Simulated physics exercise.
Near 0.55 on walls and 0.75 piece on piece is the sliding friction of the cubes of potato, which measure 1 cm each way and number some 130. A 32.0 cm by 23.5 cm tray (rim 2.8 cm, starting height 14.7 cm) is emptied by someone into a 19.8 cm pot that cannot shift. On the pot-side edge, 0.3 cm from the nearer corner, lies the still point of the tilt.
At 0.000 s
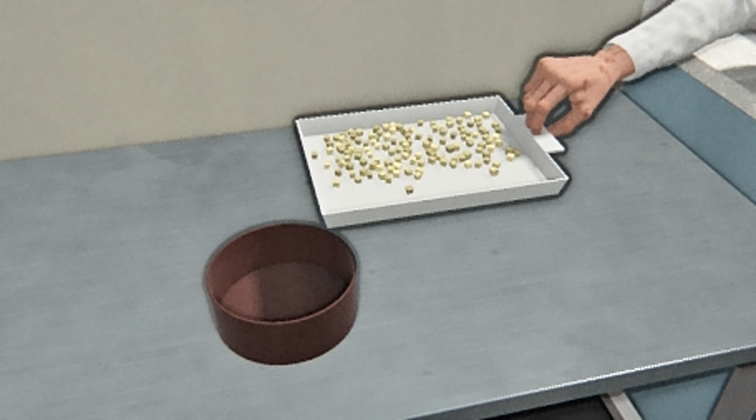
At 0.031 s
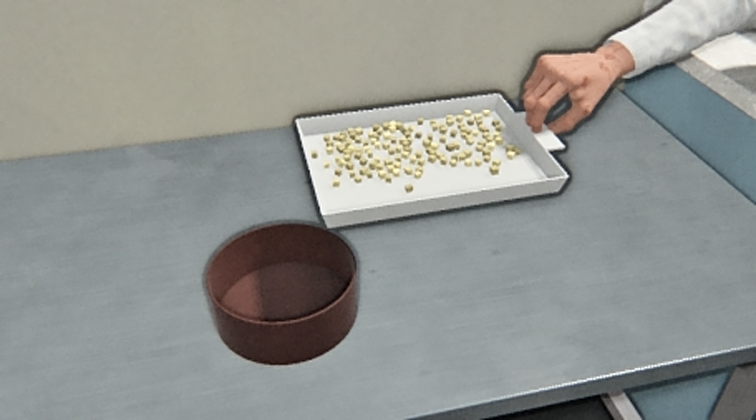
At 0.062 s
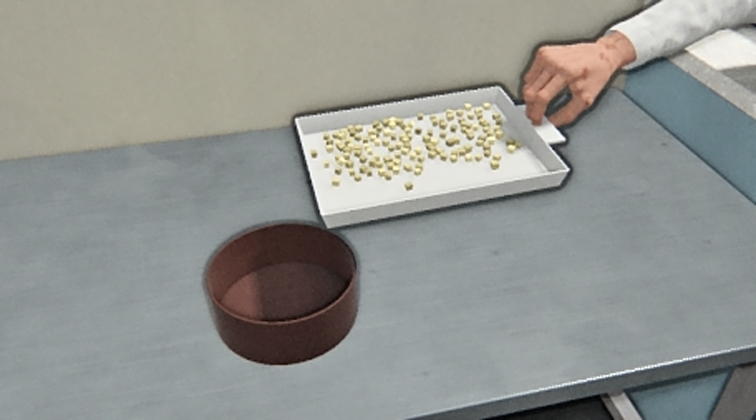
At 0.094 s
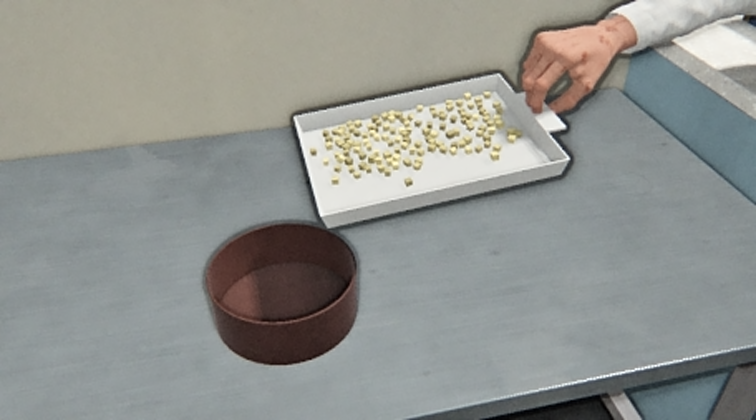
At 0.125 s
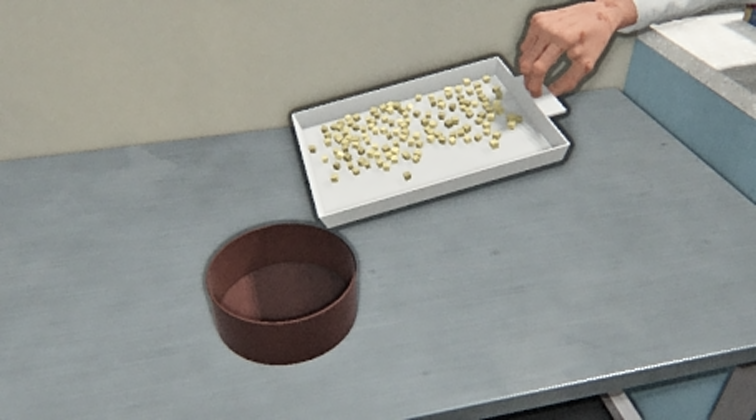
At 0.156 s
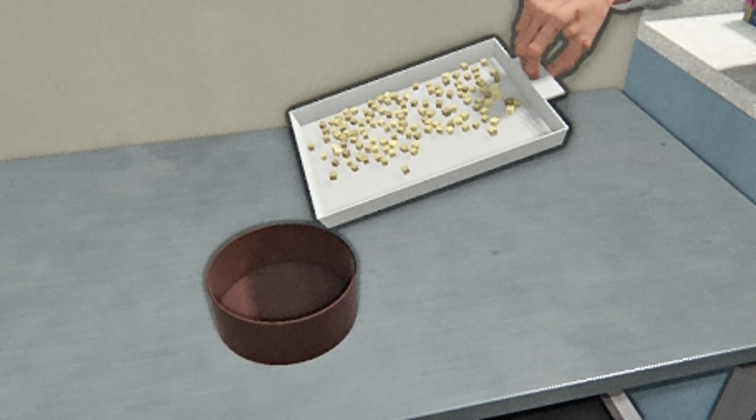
A hand raises the right end of a white tray of small yellowish pieces.
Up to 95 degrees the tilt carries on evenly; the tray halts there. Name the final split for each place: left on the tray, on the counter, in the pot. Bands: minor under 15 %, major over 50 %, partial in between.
Left on the tray: Minor, counter: Partial, pot: Major.
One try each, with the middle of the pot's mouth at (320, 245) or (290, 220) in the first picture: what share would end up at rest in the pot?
About 35 and 25 per cent.
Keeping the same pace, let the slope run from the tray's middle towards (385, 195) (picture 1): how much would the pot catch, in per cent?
My best guess is some 55 per cent.
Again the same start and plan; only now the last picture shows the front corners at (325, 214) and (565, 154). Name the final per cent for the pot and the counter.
You'd end with pot at 45 and counter at 55.
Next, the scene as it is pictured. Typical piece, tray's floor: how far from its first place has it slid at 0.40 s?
1 cm.
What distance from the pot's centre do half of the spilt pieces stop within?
Some 24 cm, give or take.
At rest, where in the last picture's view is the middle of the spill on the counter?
About (134, 309).
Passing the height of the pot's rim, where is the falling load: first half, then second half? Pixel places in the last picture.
Roughly (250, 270) to begin with, later roughly (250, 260).
After 0.40 s, tilt 56 degrees; the tray holds 100 %, the pot 0 %.
After 0.56 s, tilt 83 degrees; the tray holds 100 %, the pot 0 %.
After 0.84 s, tilt 95 degrees; the tray holds 0 %, the pot 65 %.
At rest (2.0 s), tray 0 %, counter 30 %, pot 70 %.
